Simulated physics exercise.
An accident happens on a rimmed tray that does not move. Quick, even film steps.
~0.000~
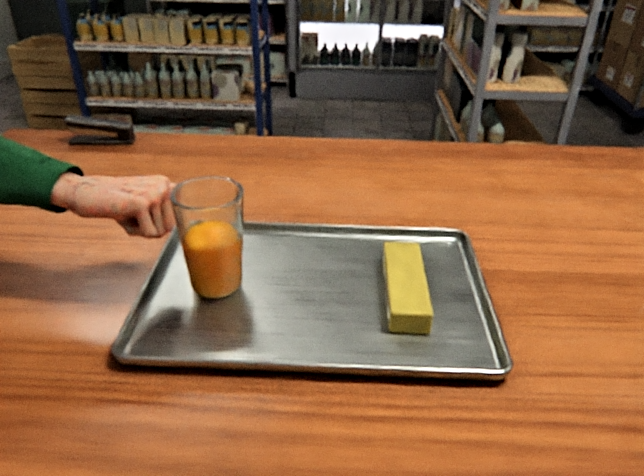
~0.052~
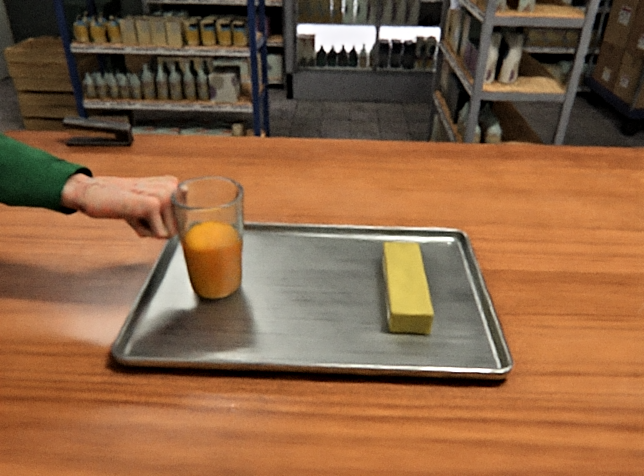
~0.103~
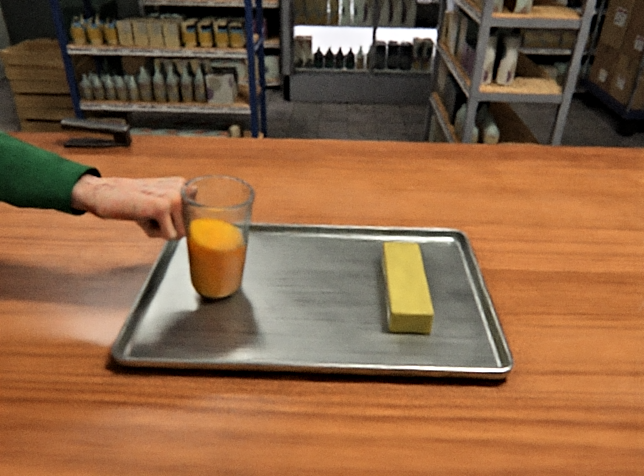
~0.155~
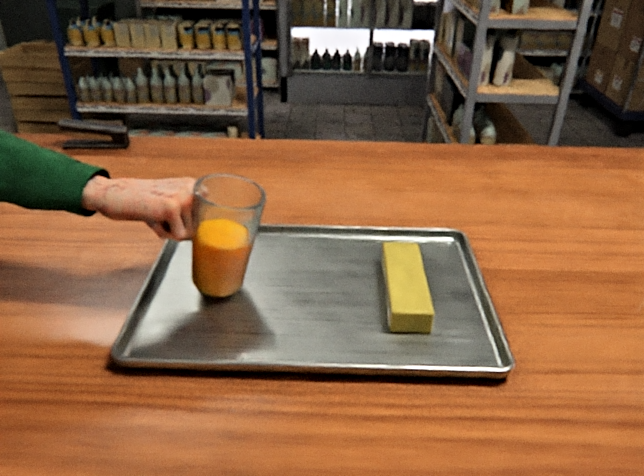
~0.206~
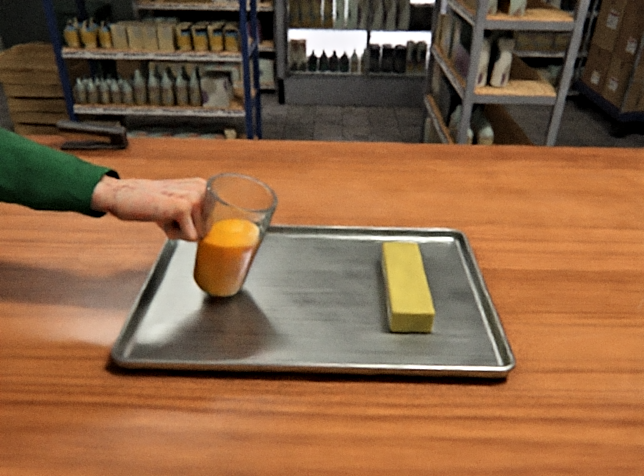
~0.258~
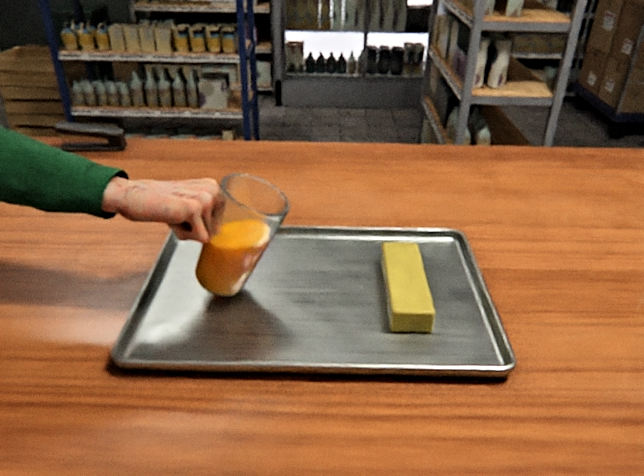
Glass of orange juice standing upright on a metal tray, then leaning steadily rightward as a green-sleeved hand pushes its upper side.
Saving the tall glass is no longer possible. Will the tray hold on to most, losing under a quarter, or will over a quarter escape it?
The tray sheds less than a quarter of the liquid.
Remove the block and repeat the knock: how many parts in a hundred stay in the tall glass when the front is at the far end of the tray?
Roughly 65 per cent.
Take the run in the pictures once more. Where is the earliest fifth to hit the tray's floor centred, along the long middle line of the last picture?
Landing point: About (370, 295).
A moment on, the tall glass is falling and 100 per cent is in the glass, 0 on the tray and 0 above or beyond its rim.
Next, the tall glass lies on its side and 100 per cent is in the glass, 0 on the tray and 0 above or beyond its rim.
Then the tall glass lies on its side and 64 per cent is in the glass, 23 on the tray and 12 above or beyond its rim.
Later the tall glass lies on its side and 29 per cent is in the glass, 57 on the tray and 14 above or beyond its rim.
In the end 88 per cent is held by tray and glass, 12 is off the tray.
